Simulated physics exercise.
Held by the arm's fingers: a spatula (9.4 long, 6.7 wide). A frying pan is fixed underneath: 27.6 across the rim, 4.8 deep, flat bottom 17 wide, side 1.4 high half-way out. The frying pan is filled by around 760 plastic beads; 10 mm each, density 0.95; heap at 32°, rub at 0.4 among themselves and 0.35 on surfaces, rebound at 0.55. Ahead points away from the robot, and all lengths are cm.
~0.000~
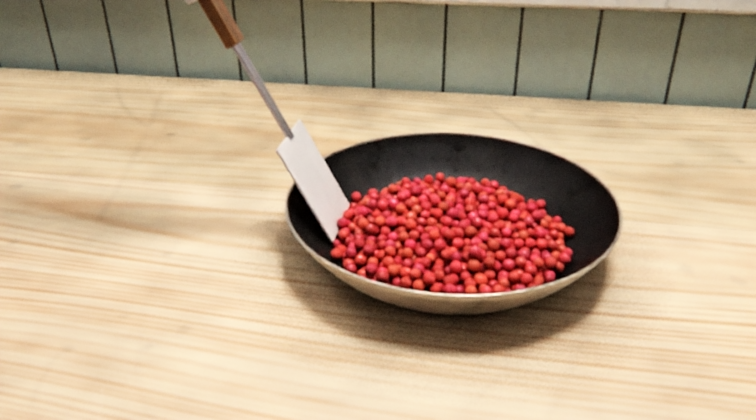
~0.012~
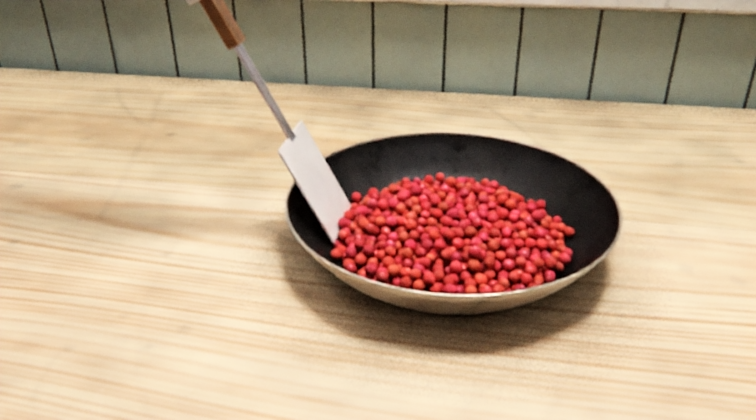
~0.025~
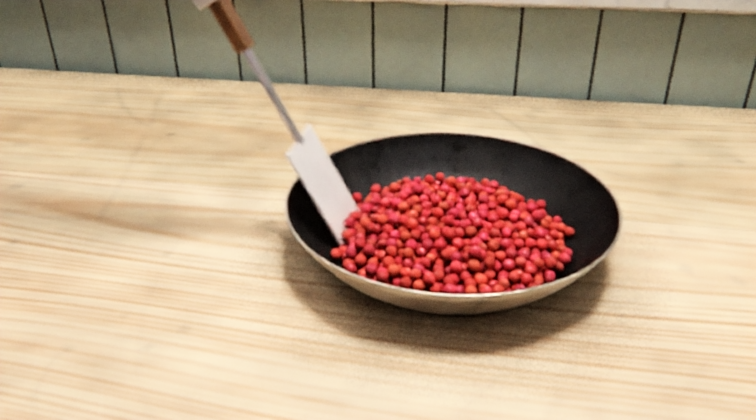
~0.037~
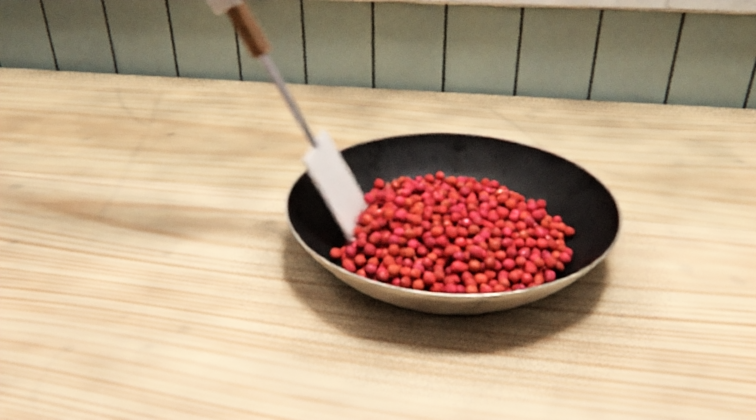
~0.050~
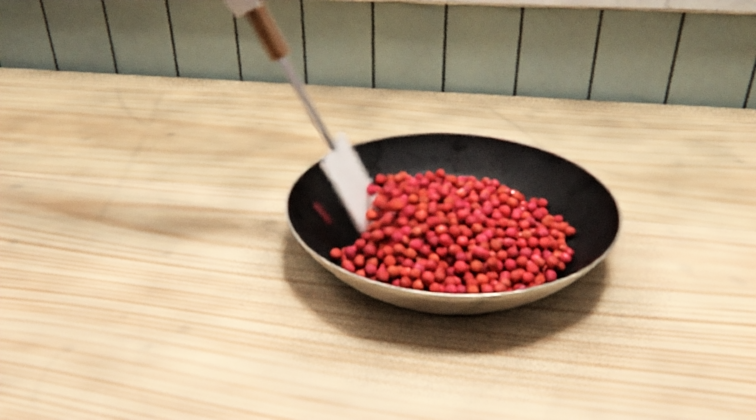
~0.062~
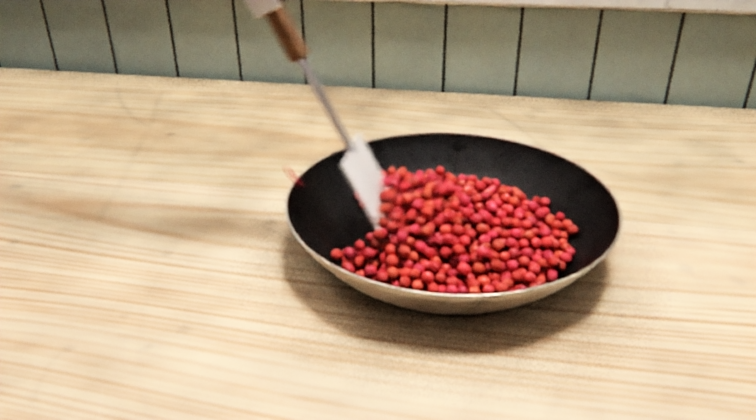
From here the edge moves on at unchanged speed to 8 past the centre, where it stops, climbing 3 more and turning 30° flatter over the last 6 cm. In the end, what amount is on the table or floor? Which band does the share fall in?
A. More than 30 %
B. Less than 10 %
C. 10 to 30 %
C, 10 to 30 %.
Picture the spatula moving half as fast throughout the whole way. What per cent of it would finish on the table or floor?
Then about 0 per cent.
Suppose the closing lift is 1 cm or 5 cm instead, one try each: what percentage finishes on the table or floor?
Roughly 10 per cent, then 15 per cent.
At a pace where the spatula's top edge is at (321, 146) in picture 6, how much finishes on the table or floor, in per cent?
Expect some 0 per cent there.
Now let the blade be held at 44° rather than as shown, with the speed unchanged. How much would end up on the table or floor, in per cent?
My guess is close to 10 per cent.
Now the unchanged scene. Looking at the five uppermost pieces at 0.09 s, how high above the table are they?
About 8 cm.
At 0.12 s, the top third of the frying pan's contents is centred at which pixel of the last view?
Centre: Roughly (490, 215) in the last picture.
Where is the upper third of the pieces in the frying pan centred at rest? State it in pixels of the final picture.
Close to pixel (530, 225).
By 0.09 s, sloping 63°, highest piece 15 above the table; 759 in the frying pan, 1 on the blade or in flight.
By 0.12 s, sloping 55°, highest piece 21 above the table; 759 in the frying pan, 1 on the blade or in flight.
By 0.34 s, sloping 33°, highest piece 40 above the table; 658 in the frying pan, 92 on the table or floor, 10 on the blade or in flight.
By 1.39 s, sloping 33°, highest piece 5 above the table; 657 in the frying pan, 103 on the table or floor.
Final count, 657 in the frying pan, 103 on the table or floor. That is 14 % on the table or floor.
